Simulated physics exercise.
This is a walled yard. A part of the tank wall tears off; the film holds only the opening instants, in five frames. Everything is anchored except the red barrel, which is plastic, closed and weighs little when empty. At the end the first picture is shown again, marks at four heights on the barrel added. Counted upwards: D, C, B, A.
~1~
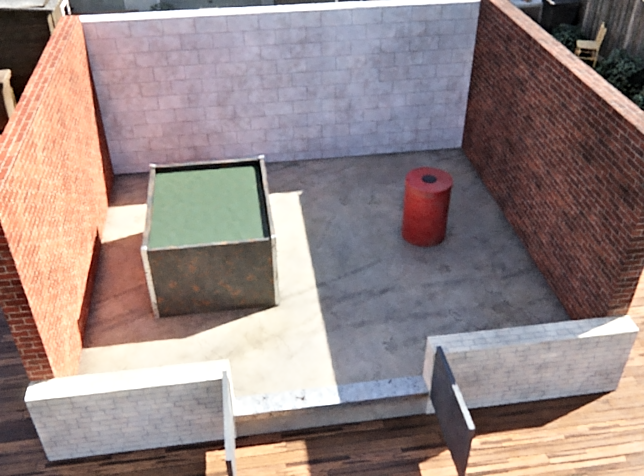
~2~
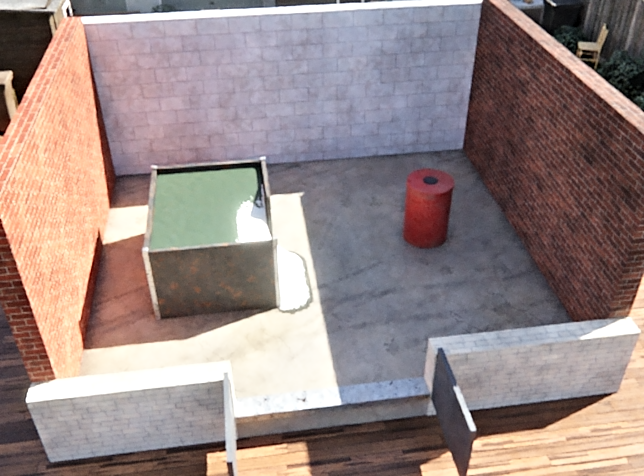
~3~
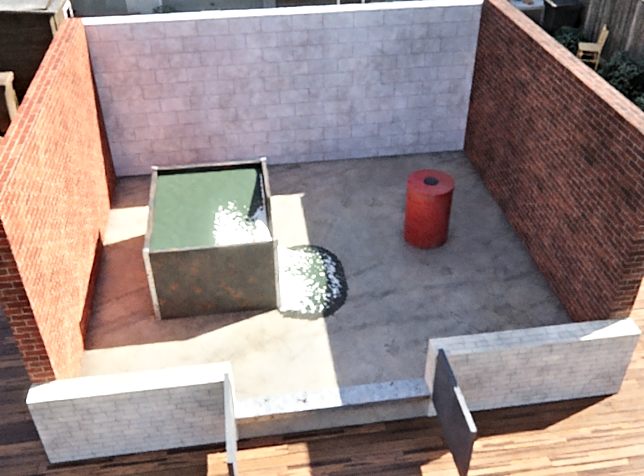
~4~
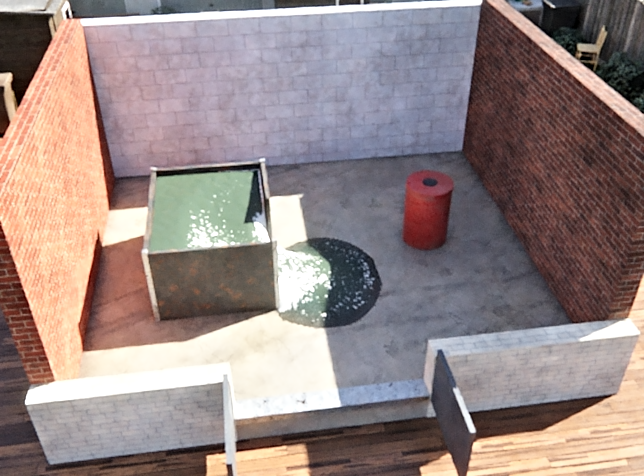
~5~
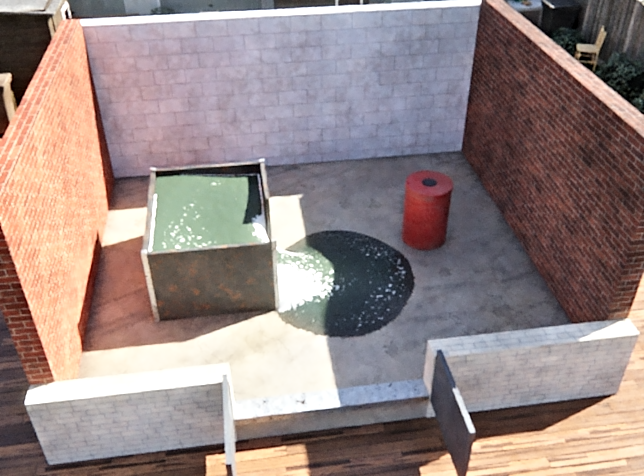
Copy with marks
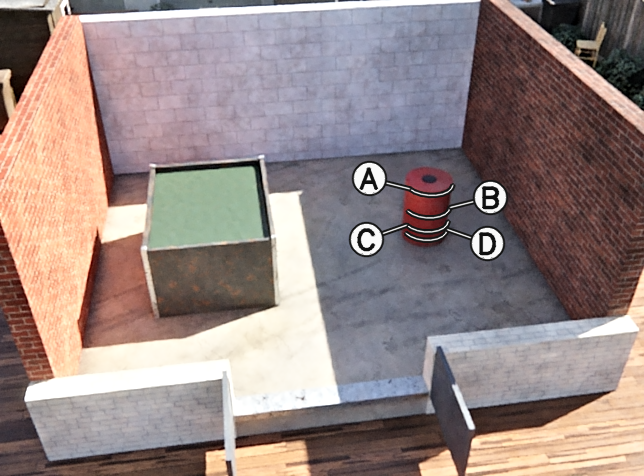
Water spills from the right side of a square, dark-sided tank of green water at the left of a walled yard, seen from above by a still camera. Brick walls stand left and right, a pale block wall behind, and a red barrel sits right of centre near an open gate in the low front wall. White froth flecks the tank's surface as a dark, rounded puddle spreads rightward across the grey floor, nearing the unmoving barrel.
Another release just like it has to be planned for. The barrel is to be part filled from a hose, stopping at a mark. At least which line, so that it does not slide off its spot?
Use level B.
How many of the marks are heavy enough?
Two of them.
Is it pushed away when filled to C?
Yes, it does.
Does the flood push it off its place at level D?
Yes, that goes wrong.
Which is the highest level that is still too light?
The answer is C.
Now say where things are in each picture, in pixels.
The first frame shows lid of the red barrel at (429, 179); tank full, its middle at (209, 205); open gate at (330, 351).
In the second frame, water covers 2 % of the ground, mostly out of sight from here.
In the third frame, 4 % of the ground wet, in view closest to the barrel at (332, 264).
In the fourth frame, 7 % of the ground wet, in view closest to the barrel at (357, 251).
The fifth frame shows lid of the red barrel at (429, 182); 11 % of the ground wet, in view closest to the barrel at (383, 246).
On the marked copy, A at (435, 195); B at (433, 217); C at (431, 231); D at (430, 240); from the bottom up D, C, B, A.
With A, it does not move.
With B, it does not move.
With C, it is pushed about its own width away.
With D, it is pushed about 4 times its own width away.
